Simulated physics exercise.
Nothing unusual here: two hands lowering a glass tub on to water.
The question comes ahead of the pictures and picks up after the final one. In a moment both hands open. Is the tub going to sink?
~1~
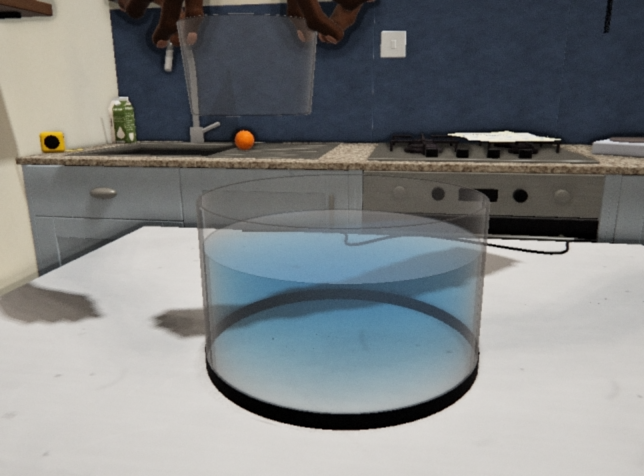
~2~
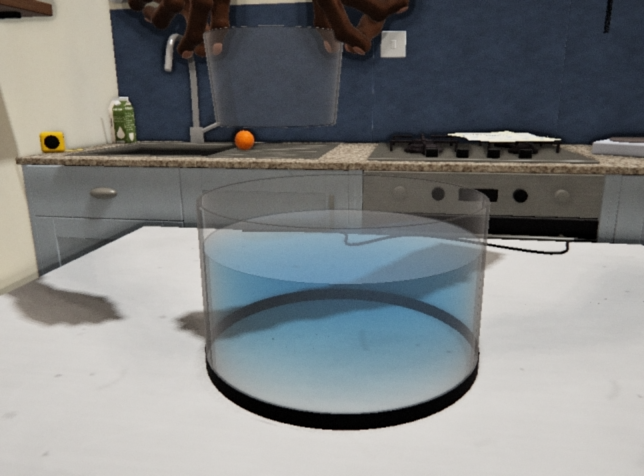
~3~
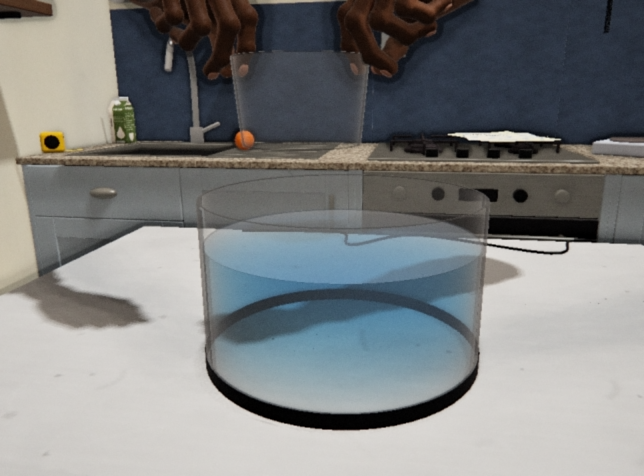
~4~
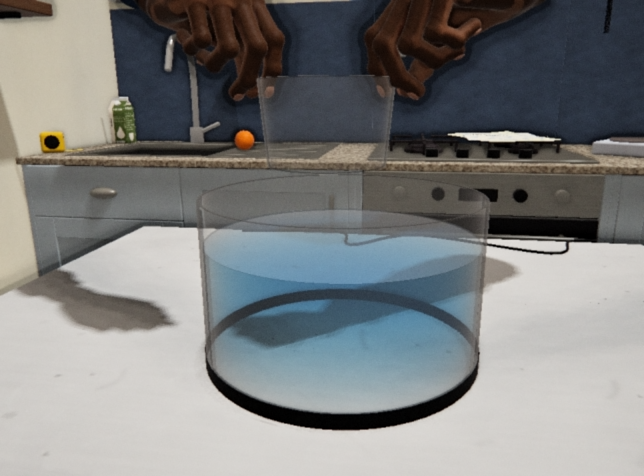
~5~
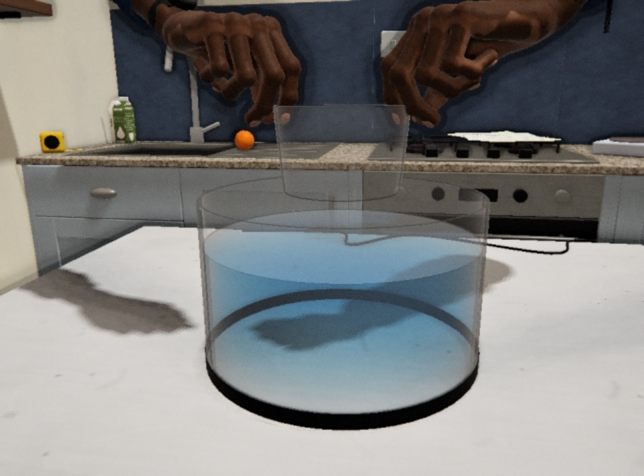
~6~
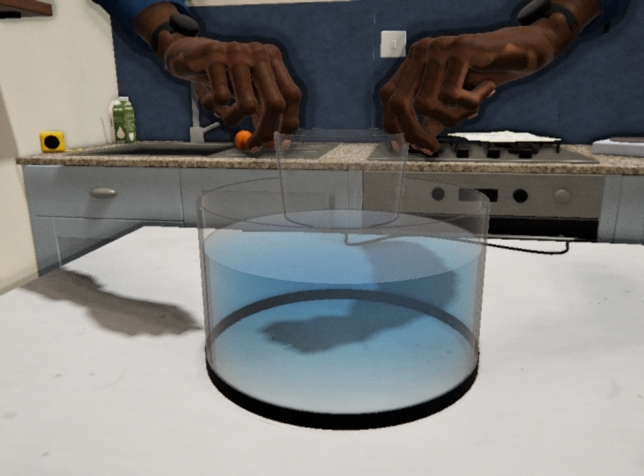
No, it stays up.
A moment on, the tub dips into the water.
Further on, it bobs and steadies.
When it is over, the tub floats with most of its side showing.
